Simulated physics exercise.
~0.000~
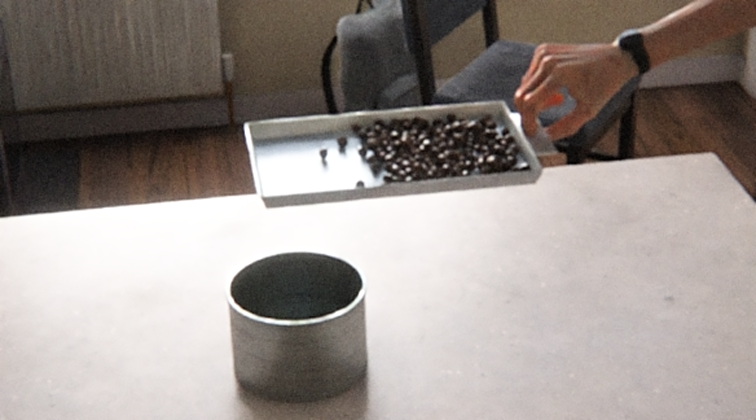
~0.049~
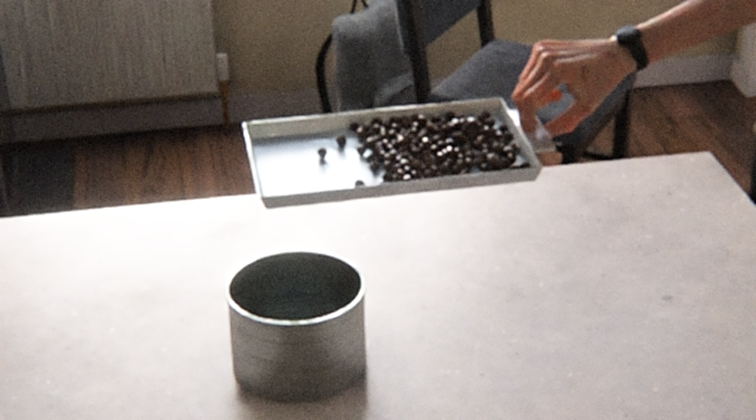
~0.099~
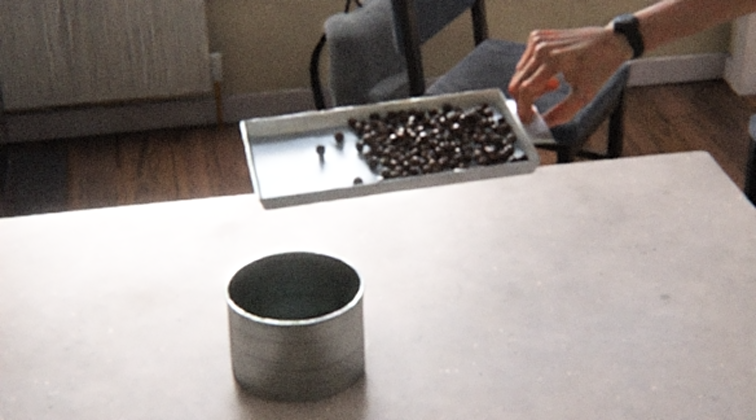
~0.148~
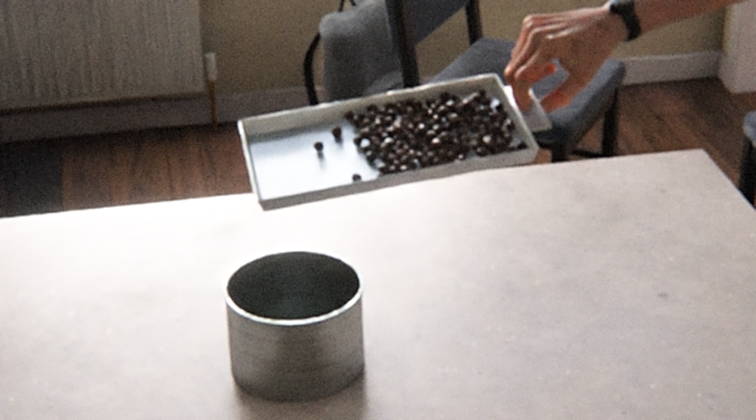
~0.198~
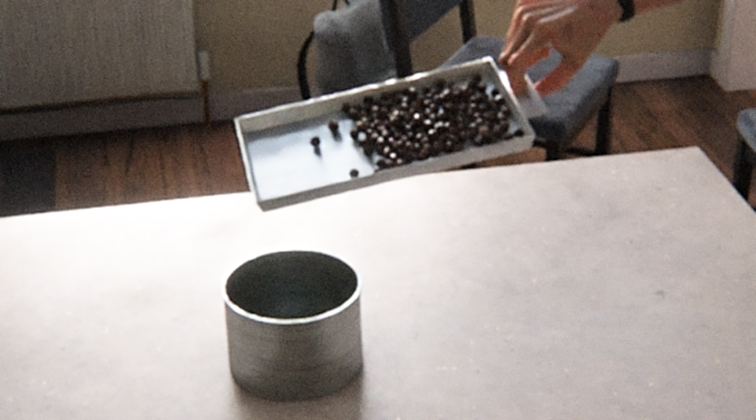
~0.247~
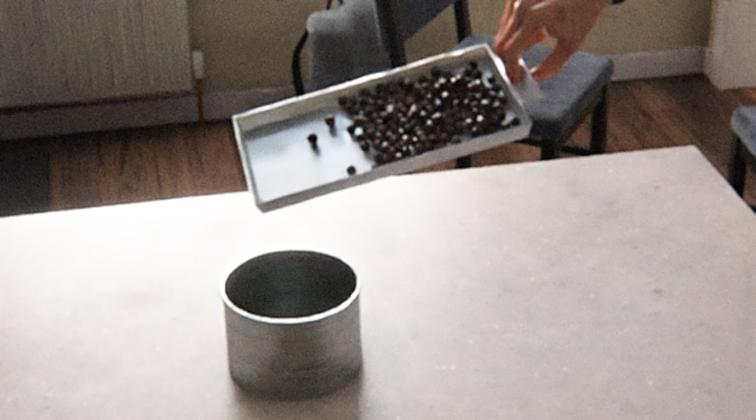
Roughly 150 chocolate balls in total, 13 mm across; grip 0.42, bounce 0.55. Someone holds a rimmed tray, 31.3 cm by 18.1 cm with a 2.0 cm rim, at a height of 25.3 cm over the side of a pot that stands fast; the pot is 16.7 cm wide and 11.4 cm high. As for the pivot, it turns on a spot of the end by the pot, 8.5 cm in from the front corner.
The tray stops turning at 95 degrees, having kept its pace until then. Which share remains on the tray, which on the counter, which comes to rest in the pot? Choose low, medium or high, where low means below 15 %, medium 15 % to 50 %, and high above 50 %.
Shares - tray: Low, counter: High, pot: Medium.
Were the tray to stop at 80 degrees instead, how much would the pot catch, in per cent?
In that case, near 25 percent.
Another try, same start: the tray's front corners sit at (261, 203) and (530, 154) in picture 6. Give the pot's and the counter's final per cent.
The pot gets 65 and the counter 35.
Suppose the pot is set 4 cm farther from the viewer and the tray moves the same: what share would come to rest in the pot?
Share in pot: Approx. 0 %.
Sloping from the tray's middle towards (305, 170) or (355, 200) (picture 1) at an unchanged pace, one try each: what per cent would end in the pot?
About 5 and 70 per cent.
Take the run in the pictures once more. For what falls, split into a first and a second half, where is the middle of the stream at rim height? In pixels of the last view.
Around (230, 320), then (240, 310).
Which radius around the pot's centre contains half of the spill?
Distance: Around 22 cm.
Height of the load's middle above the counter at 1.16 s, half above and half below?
The halfway mark is near 24 cm.
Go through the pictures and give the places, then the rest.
The first frame shows tray tilt 0 degrees, front corners at (265, 193) and (536, 168); middle of the pieces at (443, 149); pot at (296, 285).
The second frame shows tray tilt 1 degrees, front corners at (264, 194) and (535, 165); middle of the pieces at (442, 147).
The third frame shows tray tilt 3 degrees, front corners at (263, 195) and (534, 158); middle of the pieces at (440, 141).
The fourth frame shows tray tilt 6 degrees, front corners at (262, 197) and (531, 146), lowest corner left front; middle of the pieces at (438, 131).
The fifth frame shows tray tilt 10 degrees, front corners at (260, 198) and (528, 133), lowest corner left front; middle of the pieces at (435, 121).
The sixth frame shows tray tilt 13 degrees, front corners at (259, 200) and (525, 122), lowest corner left front; middle of the pieces at (431, 112); pot at (291, 283). The tray's pace is about 70 degrees a second.
Then, at 0.79 s, tilt 52 degrees; the tray holds 95 %, the pot 0 %.
After 1.16 s, tilt 78 degrees; the tray holds 55 %, the pot 0 %.
Then, at 1.61 s, tilt 95 degrees; the tray holds 0 %, the pot 25 %.
By 2.6 s all is still; tray 0 %, counter 75 %, pot 25 %.
